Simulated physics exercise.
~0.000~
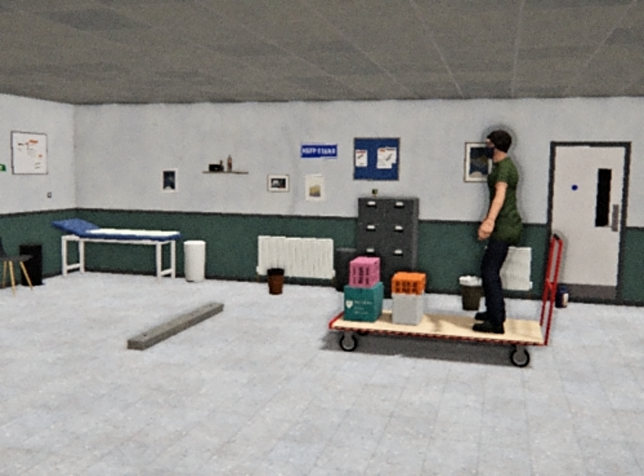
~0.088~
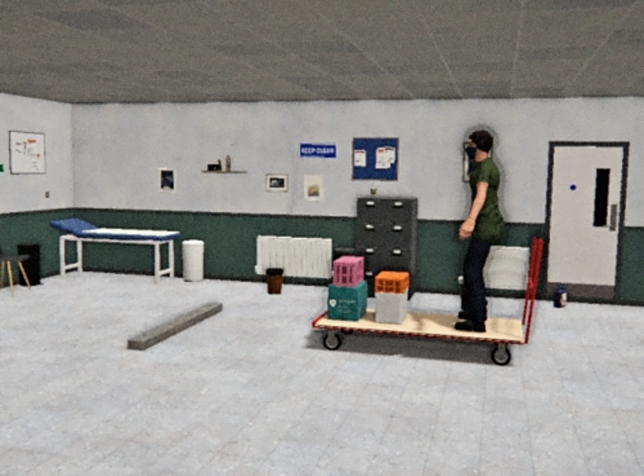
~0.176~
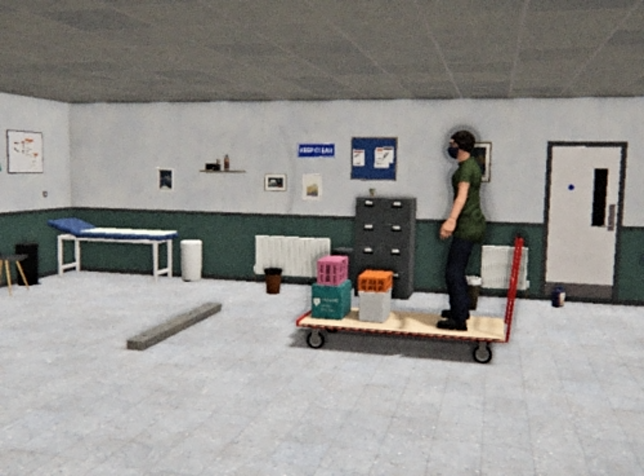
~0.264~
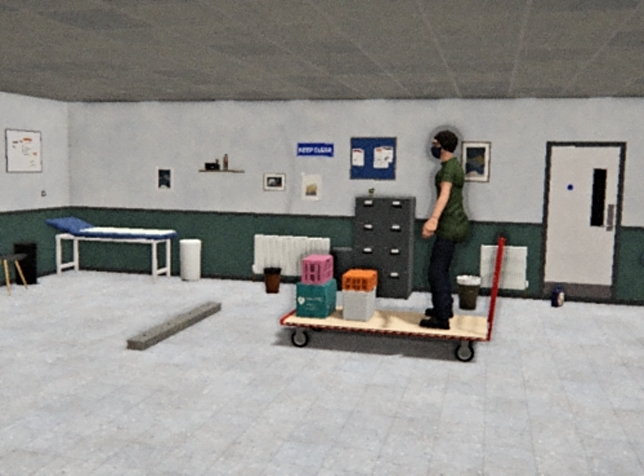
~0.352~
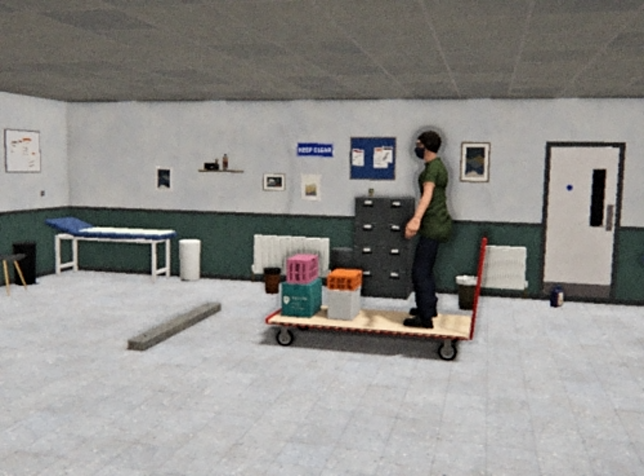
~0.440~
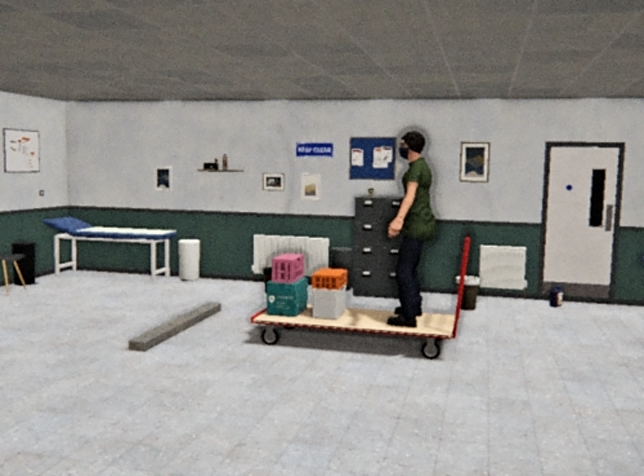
A flatbed goods trolley carrying a standing rider in a green top and a few stacked crates rolls steadily leftward across a tiled room. It passes in front of a grey filing cabinet, drawing nearer to a low kerb on the floor, while the rider stays upright, hands off the red handle.
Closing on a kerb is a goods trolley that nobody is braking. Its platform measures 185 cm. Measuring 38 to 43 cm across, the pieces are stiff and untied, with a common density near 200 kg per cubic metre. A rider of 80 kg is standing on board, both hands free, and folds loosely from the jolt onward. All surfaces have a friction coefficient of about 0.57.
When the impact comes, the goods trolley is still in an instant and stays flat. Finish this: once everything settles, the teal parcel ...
Once everything settles, the teal parcel is still on the deck.
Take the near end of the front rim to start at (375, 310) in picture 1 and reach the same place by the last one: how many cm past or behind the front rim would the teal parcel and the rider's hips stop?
Then teal 60 past, hips 70 past.
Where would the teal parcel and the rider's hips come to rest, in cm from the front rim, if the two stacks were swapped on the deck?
Outcome - teal: 40 cm behind rim; hips: 120 cm behind rim.
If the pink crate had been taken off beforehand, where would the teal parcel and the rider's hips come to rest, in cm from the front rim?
Outcome - teal: 20 cm behind rim; hips: 80 cm behind rim.
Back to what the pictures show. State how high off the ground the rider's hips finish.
Around 70 centimetres up.
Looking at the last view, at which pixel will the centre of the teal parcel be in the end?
(196, 290).
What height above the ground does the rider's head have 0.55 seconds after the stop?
The head is roughly 110 cm up.
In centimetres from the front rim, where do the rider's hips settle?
Hips: Approx. 90 cm behind rim.
The wheels strike at 0.96 s.
After 1.51 s the teal parcel is 17 cm behind the rim, tilted 5°, near (195, 288) in the last picture's view.
After 1.96 s the teal parcel is 18 cm behind the rim, tilted 0°, near (196, 289) in the last picture's view.
When all is still (4.1 s), past the rim, pink crate; behind it, orange crate, teal parcel, white tote and the rider's hips.
